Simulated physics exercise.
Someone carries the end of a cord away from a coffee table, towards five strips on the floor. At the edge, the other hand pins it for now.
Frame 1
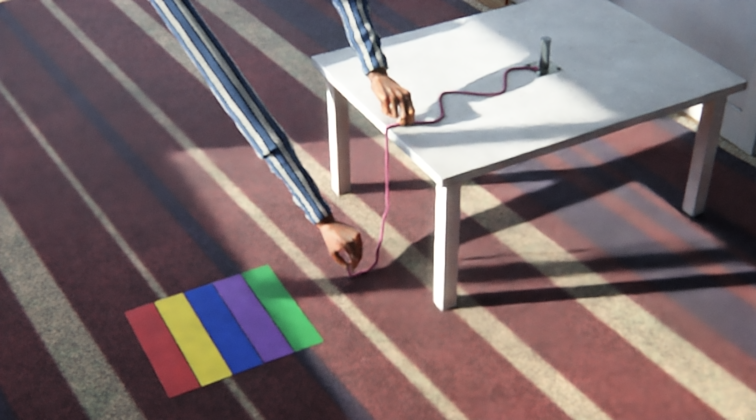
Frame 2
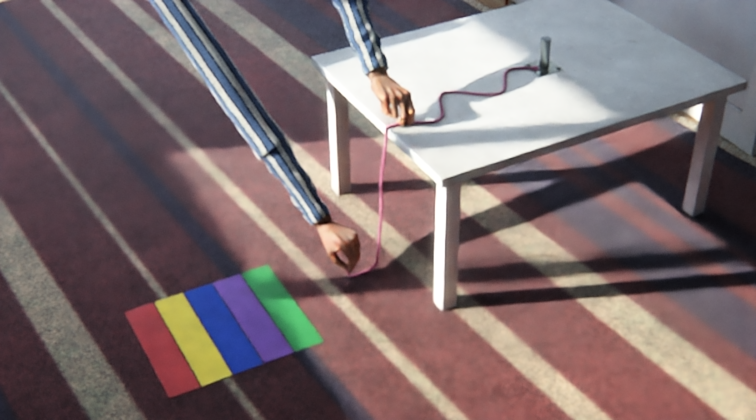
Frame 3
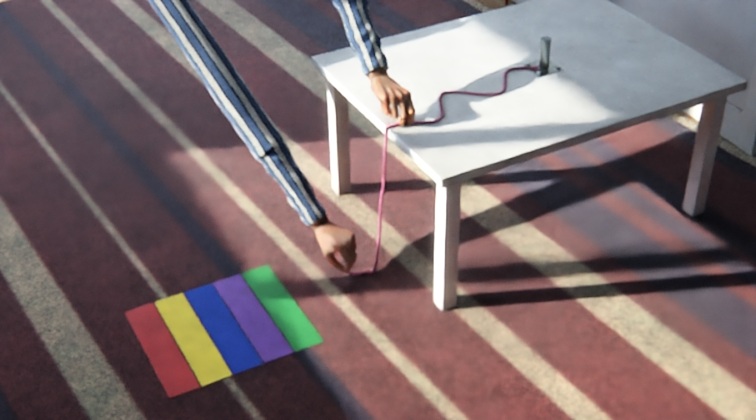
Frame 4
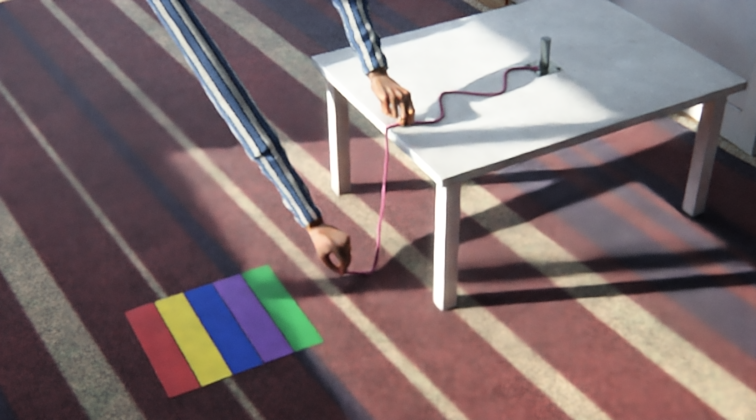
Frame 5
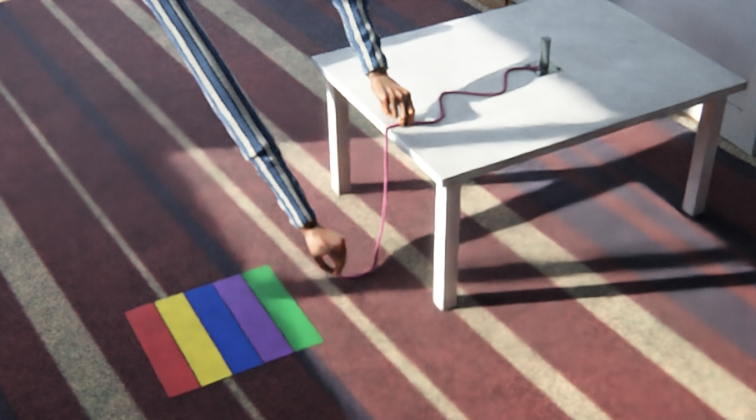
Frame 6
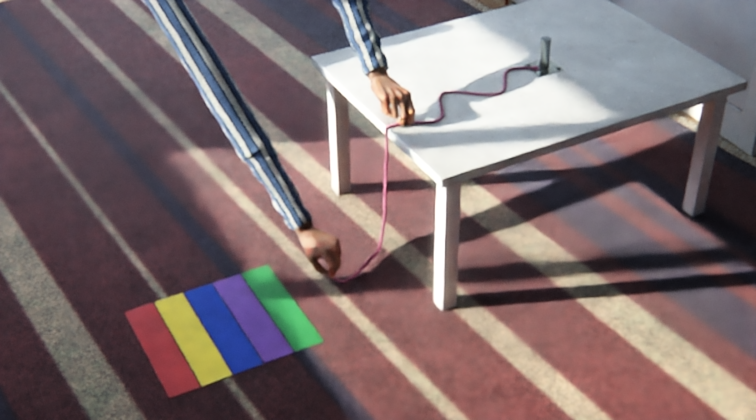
On striped carpet beside a white table, one hand inching a dark pink cord left near coloured strips, the other staying at the table edge.
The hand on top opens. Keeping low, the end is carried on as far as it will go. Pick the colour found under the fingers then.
Yellow is under them.
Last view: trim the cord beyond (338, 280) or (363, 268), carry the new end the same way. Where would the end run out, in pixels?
Taking the tries in order, the answers are (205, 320) and (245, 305).
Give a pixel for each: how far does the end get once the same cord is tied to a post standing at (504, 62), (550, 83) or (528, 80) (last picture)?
Taking the tries in turn, you get (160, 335), (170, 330) and (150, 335).
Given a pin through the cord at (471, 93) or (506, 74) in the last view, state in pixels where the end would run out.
(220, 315), (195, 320).
Early on, end near (243, 304); over purple.
Midway, end near (209, 316); over blue.
At the end of the slack, end near (187, 323); over yellow. It halts on the yellow strip.
